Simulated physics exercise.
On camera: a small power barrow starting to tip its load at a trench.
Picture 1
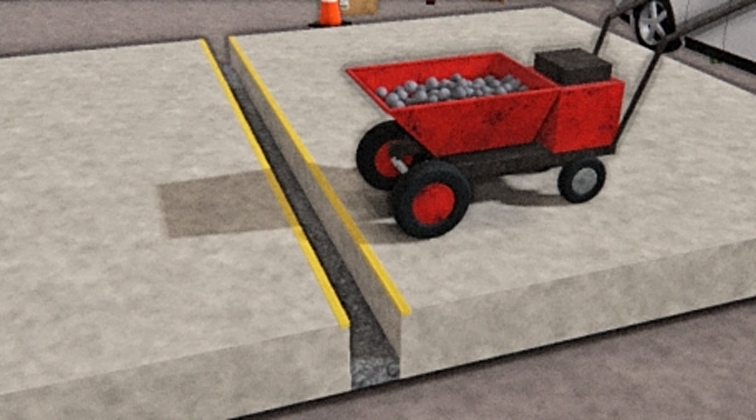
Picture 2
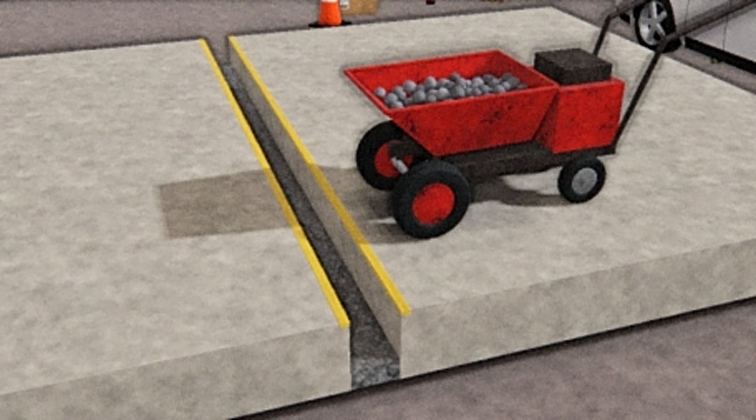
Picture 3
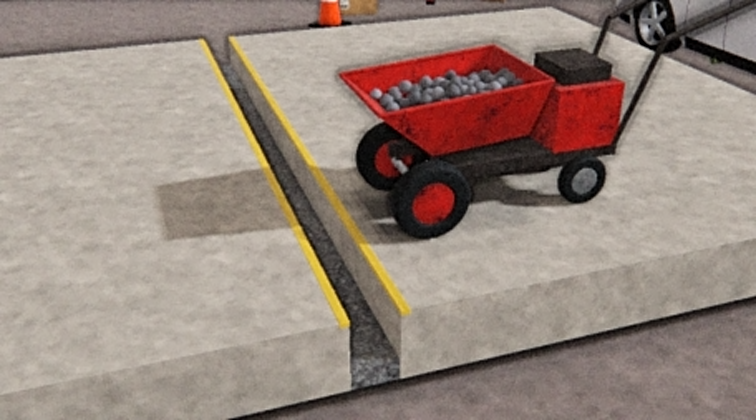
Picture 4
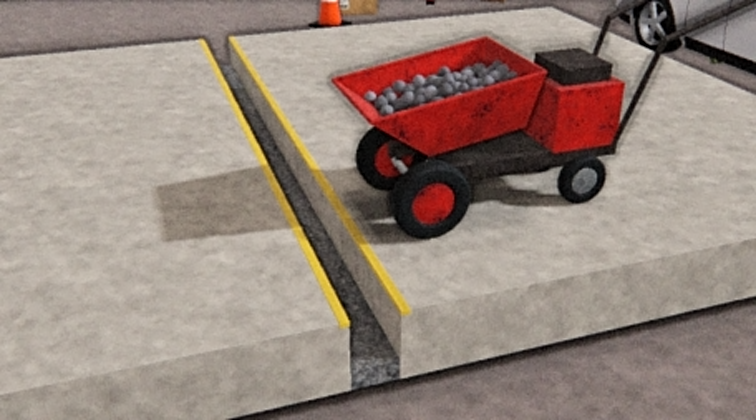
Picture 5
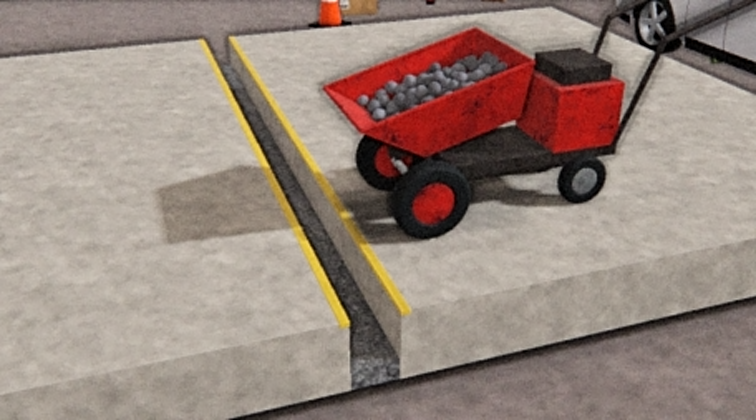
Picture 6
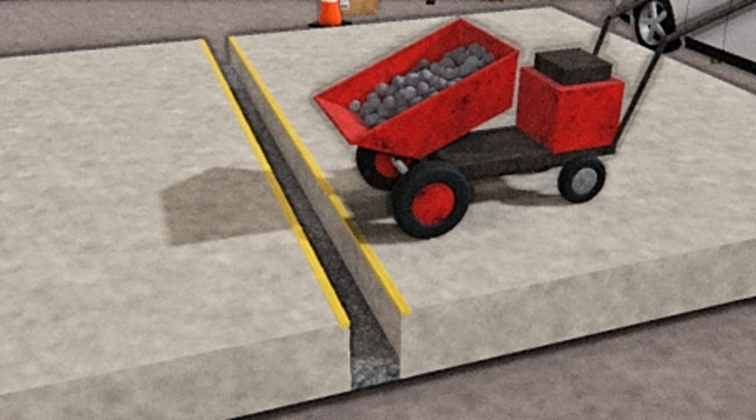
A red power barrow loaded with round grey cobbles stood beside a narrow, yellow-edged trench, and its skip slowly tilted forward to the left, the front lip lowering while the back rose.
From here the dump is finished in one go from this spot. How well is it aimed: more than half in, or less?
It catches under half.
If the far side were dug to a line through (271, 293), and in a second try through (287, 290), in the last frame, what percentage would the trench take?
First some 100, then 80 per cent.
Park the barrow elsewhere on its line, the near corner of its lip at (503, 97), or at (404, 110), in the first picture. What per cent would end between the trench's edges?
In turn 30 and 50 in a hundred.
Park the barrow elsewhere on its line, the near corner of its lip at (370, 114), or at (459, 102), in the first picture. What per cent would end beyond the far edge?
About 80 and 0 per cent.
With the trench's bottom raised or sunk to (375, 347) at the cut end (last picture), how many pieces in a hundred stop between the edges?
Some 10 per cent.
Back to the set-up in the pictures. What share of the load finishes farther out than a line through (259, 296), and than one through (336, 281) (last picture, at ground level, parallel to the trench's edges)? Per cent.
Roughly 30 per cent, and 70 per cent.
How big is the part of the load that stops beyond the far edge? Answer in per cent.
Near 70 %.
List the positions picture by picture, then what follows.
The first picture shows lip of the skip near (388, 112), level; top of the load near (469, 96), round cobbles; first edge of the trench near (381, 272); far edge near (324, 283), the trench under half as wide as the skip, and about as deep as wide.
The second picture shows lip of the skip near (386, 113), tipped barely; top of the load near (468, 95).
The third picture shows lip of the skip near (380, 117), tipped barely; top of the load near (463, 92).
The fourth picture shows lip of the skip near (372, 123), tipped a little; top of the load near (480, 85).
The fifth picture shows lip of the skip near (362, 132), tipped clearly; top of the load near (471, 79).
The sixth picture shows lip of the skip near (351, 143), tipped clearly; top of the load near (476, 75); first edge of the trench near (381, 272); far edge near (324, 283).
Shortly afterwards, skip tipped steeply; the whole lot in the skip.
Next, skip tipped right over; near a third in the skip; only a few in or heaped over the trench; near two thirds beyond it.
Some moments later, skip tipped right over; a little in the skip; a little in or heaped over the trench; near two thirds beyond it.
In the end, skip tipped right over; a little in the skip; a little in or heaped over the trench; near two thirds beyond it.
